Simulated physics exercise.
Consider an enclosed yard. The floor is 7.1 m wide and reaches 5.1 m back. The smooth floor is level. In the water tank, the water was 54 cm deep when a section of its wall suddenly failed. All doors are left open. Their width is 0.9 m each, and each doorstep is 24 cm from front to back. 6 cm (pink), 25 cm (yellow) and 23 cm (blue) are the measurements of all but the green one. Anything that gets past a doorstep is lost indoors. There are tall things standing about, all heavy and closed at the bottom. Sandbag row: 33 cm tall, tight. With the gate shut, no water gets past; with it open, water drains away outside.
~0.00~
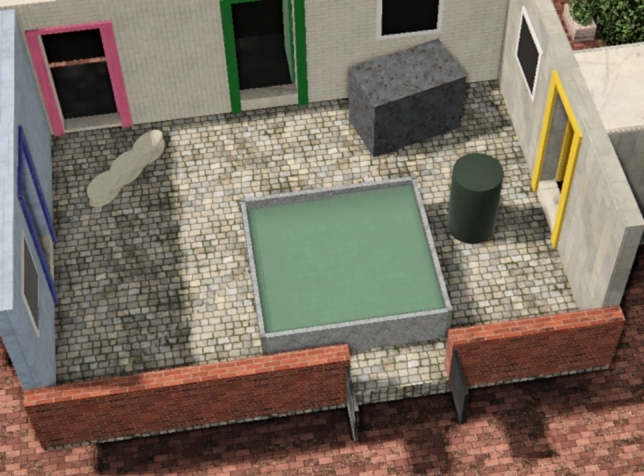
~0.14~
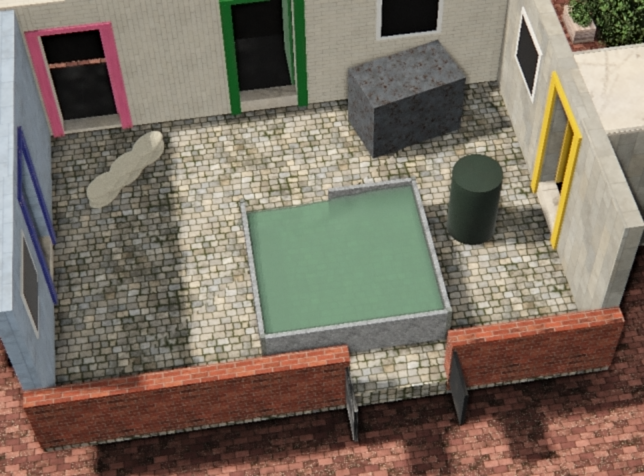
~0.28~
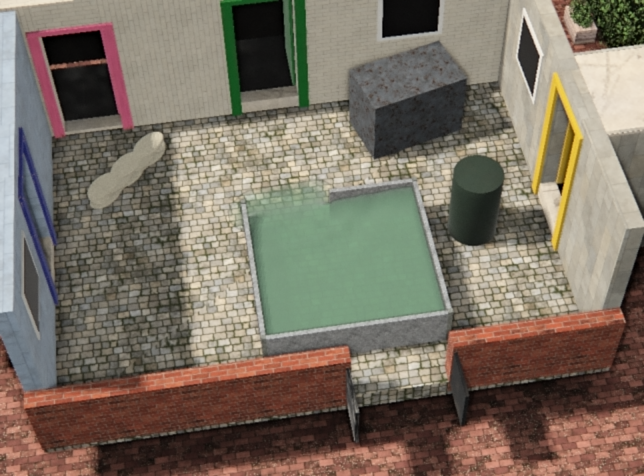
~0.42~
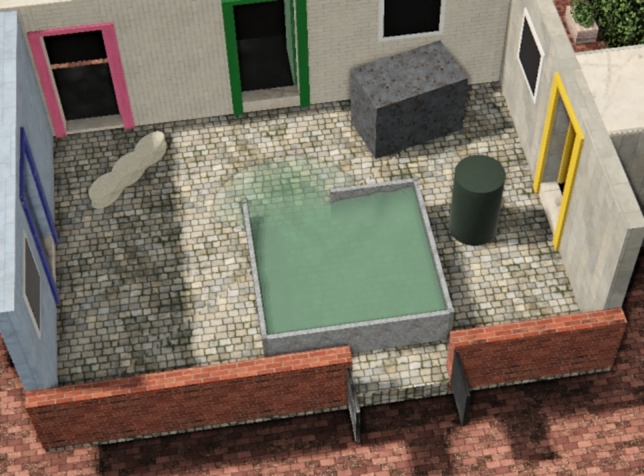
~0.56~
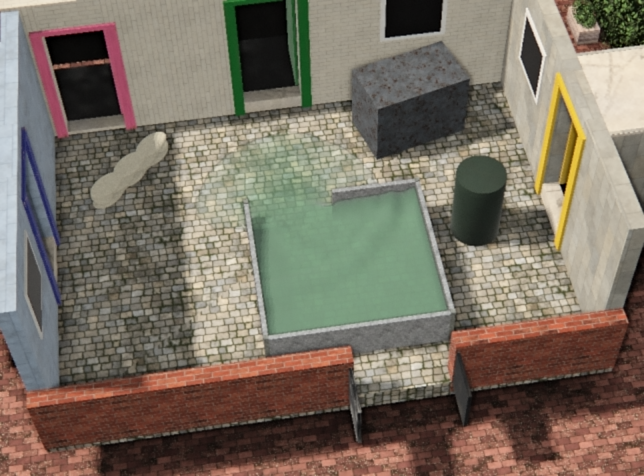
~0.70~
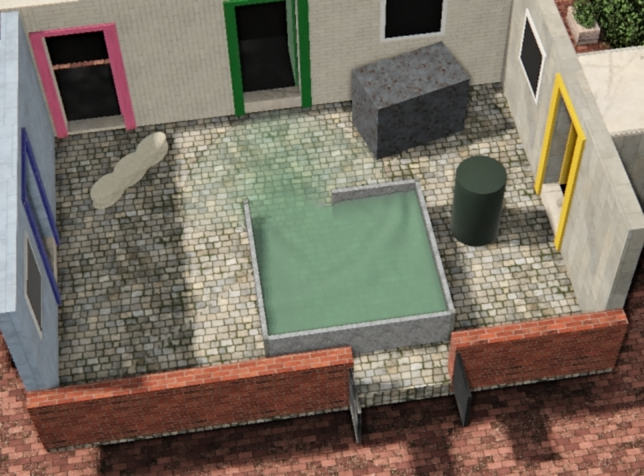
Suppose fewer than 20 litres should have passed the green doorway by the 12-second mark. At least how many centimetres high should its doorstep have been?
I would say at least 26 cm.
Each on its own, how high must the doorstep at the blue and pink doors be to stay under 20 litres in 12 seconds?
Close to 7.0 cm (blue) and close to 10.5 cm (pink).
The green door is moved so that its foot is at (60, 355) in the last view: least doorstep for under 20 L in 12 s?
Roughly 10.0 cm, give or take.
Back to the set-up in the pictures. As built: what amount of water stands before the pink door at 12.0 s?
Depth: Near 7.5 cm.
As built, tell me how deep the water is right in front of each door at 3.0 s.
Depths in cm: Green 27, pink 9, yellow 0, blue 2.
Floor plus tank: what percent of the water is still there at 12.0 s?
Roughly 94 percent of the water remains.
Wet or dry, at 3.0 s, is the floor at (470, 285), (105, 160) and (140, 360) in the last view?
One by one: Clear, drenched, clear.
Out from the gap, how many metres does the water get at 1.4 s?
Near 3.0 metres, give or take.
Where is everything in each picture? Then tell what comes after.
In the first frame, still water, 54 cm deep, in the water tank at (342, 256); the green door at (267, 61) is dry.
In the second frame, water pours out on the far side and has run 0.3 m, to a hidden place; about 10 cm deep outside, 54 cm at the back.
In the third frame, the front is at (273, 190), 0.7 m from the gap on the far side; 0.9 m2 of floor is wet, 54 cm left at the back.
In the fourth frame, the front is at (290, 160), 1.3 m from the gap on the far side; 1.9 m2 of floor is wet, 54 cm left at the back.
In the fifth frame, the gap is on the far side, the front 1.7 m out at (268, 140); the back of the water tank holds 54 cm.
In the sixth frame, the front is at (263, 116), 2.3 m from the gap on the far side; 4.3 m2 of floor is wet, 54 cm left at the back; water is at the green door at (270, 63).
After 1.4 s water covers 20 % of the floor, deepest (32 cm) near (269, 220); 29 cm at the green door, 5 litres in over its 22 cm doorstep.
After 3.0 s water covers 40 % of the floor, deepest (42 cm) near (420, 94); 27 cm at the green door, 49 litres in over its 22 cm doorstep.
After 12.0 s water covers 95 % of the floor, deepest (12 cm) near (250, 359); 10 cm at the green door, 61 litres in over its 22 cm doorstep.
At the green door as built, the water arrived by 0.7 s and peaked near 32 cm at 2.2 s.
Run again over the same 12 s with other heights there, 77 litres in over 21 cm, 7 litres over 28.5 cm. The limit of 20 litres is kept from about 26 cm up.
